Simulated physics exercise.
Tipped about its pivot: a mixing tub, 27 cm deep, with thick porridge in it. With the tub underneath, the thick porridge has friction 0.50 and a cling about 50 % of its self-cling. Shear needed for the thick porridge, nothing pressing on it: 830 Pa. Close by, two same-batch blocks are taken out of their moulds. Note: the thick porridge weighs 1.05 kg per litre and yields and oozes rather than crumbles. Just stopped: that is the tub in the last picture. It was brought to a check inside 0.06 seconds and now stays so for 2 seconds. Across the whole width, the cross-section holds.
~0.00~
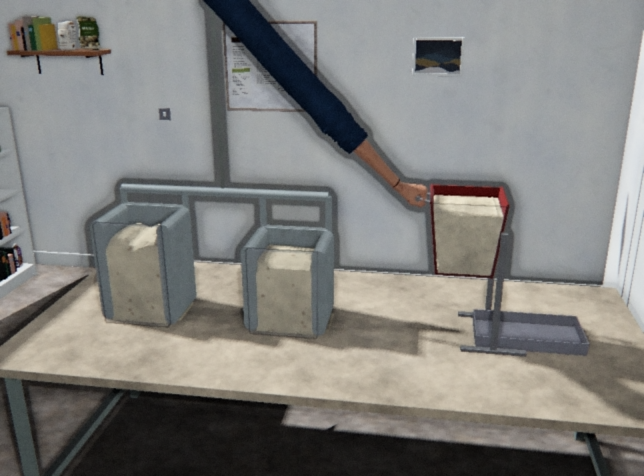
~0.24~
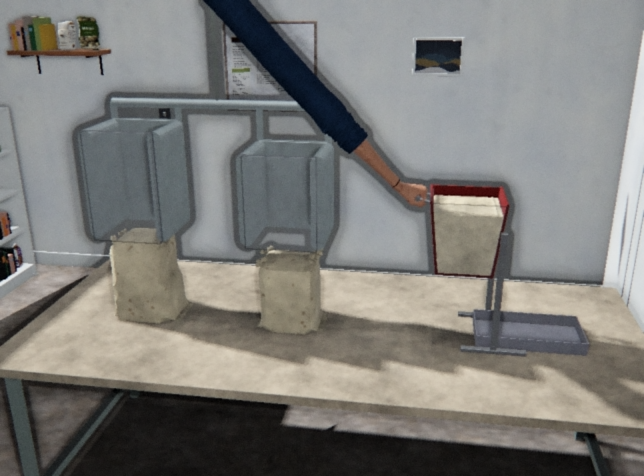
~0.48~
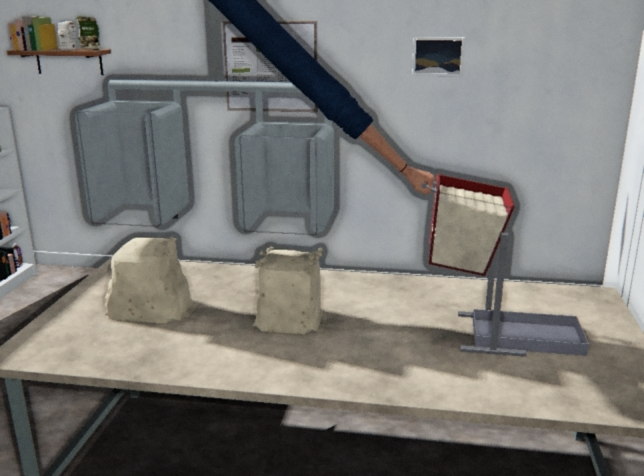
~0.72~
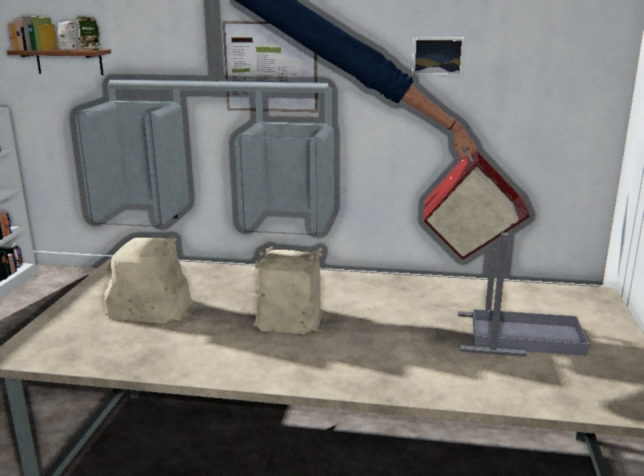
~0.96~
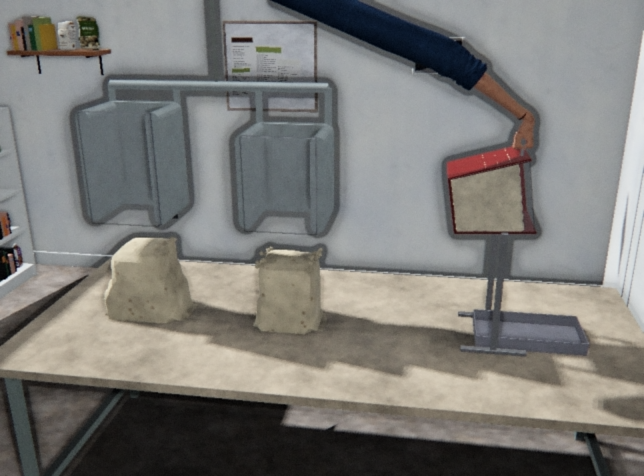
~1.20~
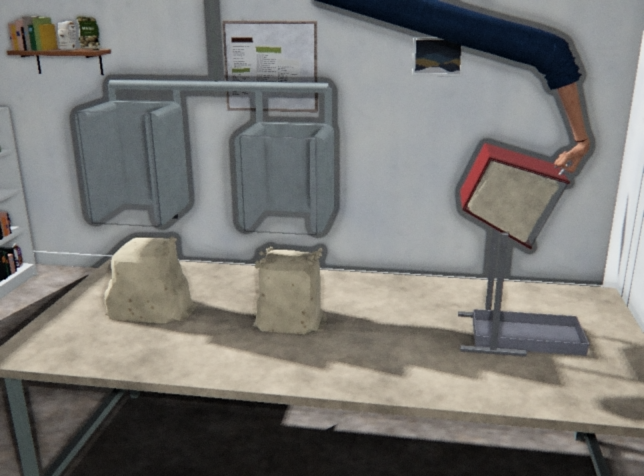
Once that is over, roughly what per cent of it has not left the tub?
Around 0 percent.
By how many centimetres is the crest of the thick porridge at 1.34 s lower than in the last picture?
Around 4 cm below its level in the last picture.
After 1.34 s, the tub is at 112 degrees and holds 82 %.
After 1.51 s, the tub is at 112 degrees and holds 20 %.
After 1.68 s, the tub is at 112 degrees and holds 0 %.
After 1.85 s, the tub is at 112 degrees and holds 0 %.
After 3.20 s, the tub is at 112 degrees and holds 0 %.
